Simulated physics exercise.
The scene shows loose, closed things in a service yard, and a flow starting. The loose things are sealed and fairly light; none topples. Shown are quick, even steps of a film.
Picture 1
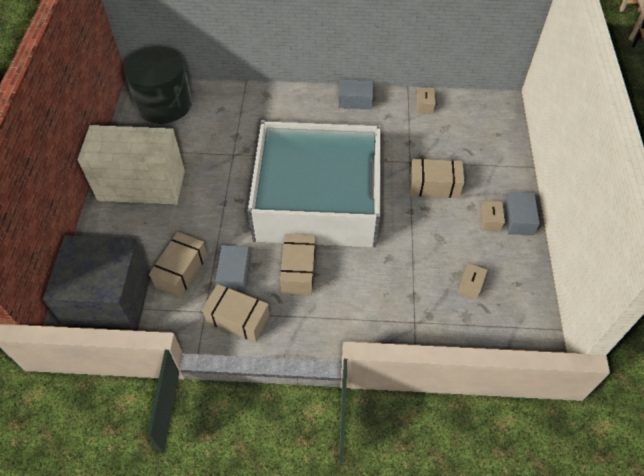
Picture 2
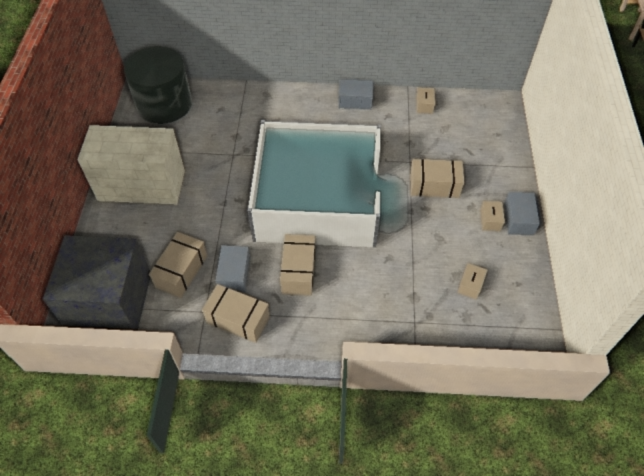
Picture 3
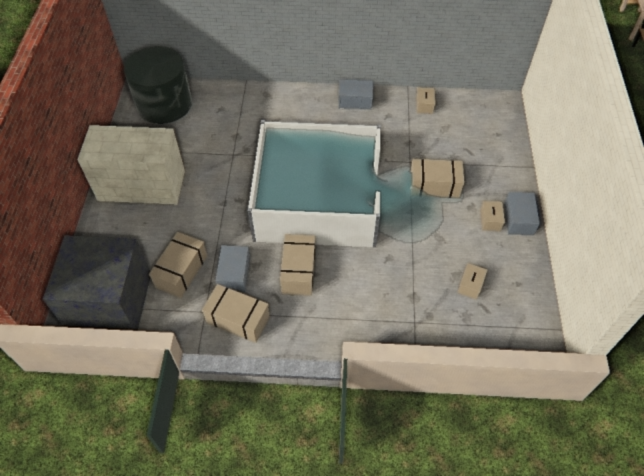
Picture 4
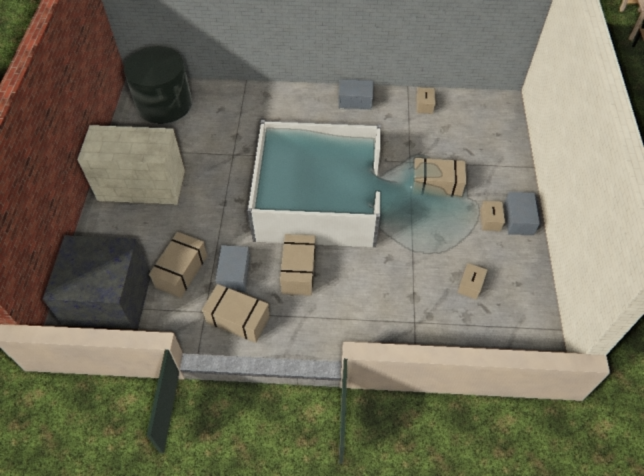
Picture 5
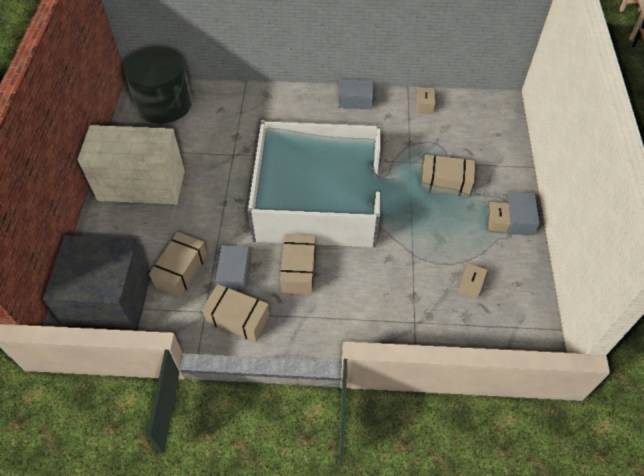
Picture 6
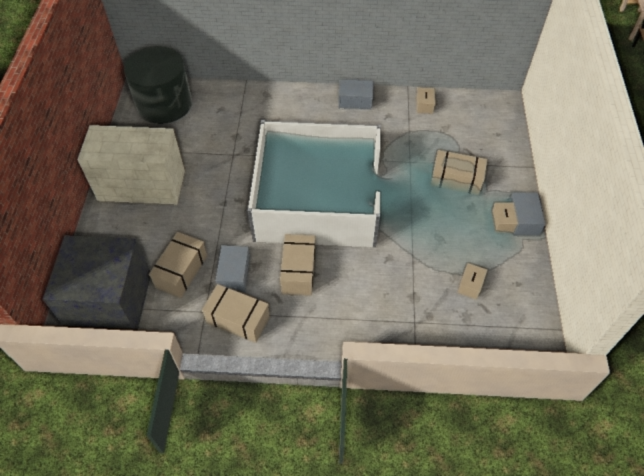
A walled pool leaks water through its right side, and nearby boxes shift slightly right.
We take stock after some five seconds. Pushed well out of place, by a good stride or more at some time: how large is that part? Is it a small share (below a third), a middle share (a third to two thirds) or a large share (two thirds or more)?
A middle share, a third to two thirds.
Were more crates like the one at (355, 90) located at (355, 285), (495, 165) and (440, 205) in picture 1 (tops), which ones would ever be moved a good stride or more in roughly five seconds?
Copy one: Barely shifts; copy two: Slides well clear; copy three: Slides well clear.
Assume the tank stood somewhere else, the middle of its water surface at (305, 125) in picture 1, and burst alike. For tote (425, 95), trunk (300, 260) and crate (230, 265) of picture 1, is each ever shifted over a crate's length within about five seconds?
Result per object - went far, stayed close, stayed close.
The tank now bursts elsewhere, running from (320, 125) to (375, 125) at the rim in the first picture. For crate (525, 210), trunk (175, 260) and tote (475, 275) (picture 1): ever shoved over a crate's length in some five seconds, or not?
First over the mark, then below the mark, then over the mark.
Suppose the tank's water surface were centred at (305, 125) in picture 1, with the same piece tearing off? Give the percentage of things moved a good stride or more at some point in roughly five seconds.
About 60 %.
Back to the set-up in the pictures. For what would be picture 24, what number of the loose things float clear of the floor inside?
That would be 5.
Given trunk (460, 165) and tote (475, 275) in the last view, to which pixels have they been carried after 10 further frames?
Look for them close to (518, 89) and (514, 340).
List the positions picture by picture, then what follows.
A trunk at (438, 171), on the bottom; a tote at (494, 212) rests on the ground; 0 of 10 have shifted, in the first frame.
A trunk at (438, 171), on the bottom; a tote at (494, 212), on the bottom; 0 of 10 have shifted, in the second frame.
A trunk at (438, 171) rests on the ground; a tote at (494, 212), on the bottom; 0 of 10 have shifted, in the third frame.
A trunk at (440, 170) rests on the ground, close to its start; a tote at (494, 212), on the bottom; 0 of 10 have shifted, in the fourth frame.
A trunk at (449, 168) rests on the ground, close to its start; a tote at (500, 213) rests on the ground, close to its start; 2 of 10 have shifted, in the fifth frame.
A trunk at (461, 165), on the bottom, a stride from its start; a tote at (506, 213) floats, close to its start; 3 of 10 have shifted, in the sixth frame.
A moment on, 1 of 10 are well off their spots; 1 afloat.
Next, 2 of 10 are well off their spots; 4 afloat.
Later, 4 of 10 are well off their spots; 5 afloat.
In the end, 6 of 10 are well off their spots, and 6 have been at some point; 3 afloat.
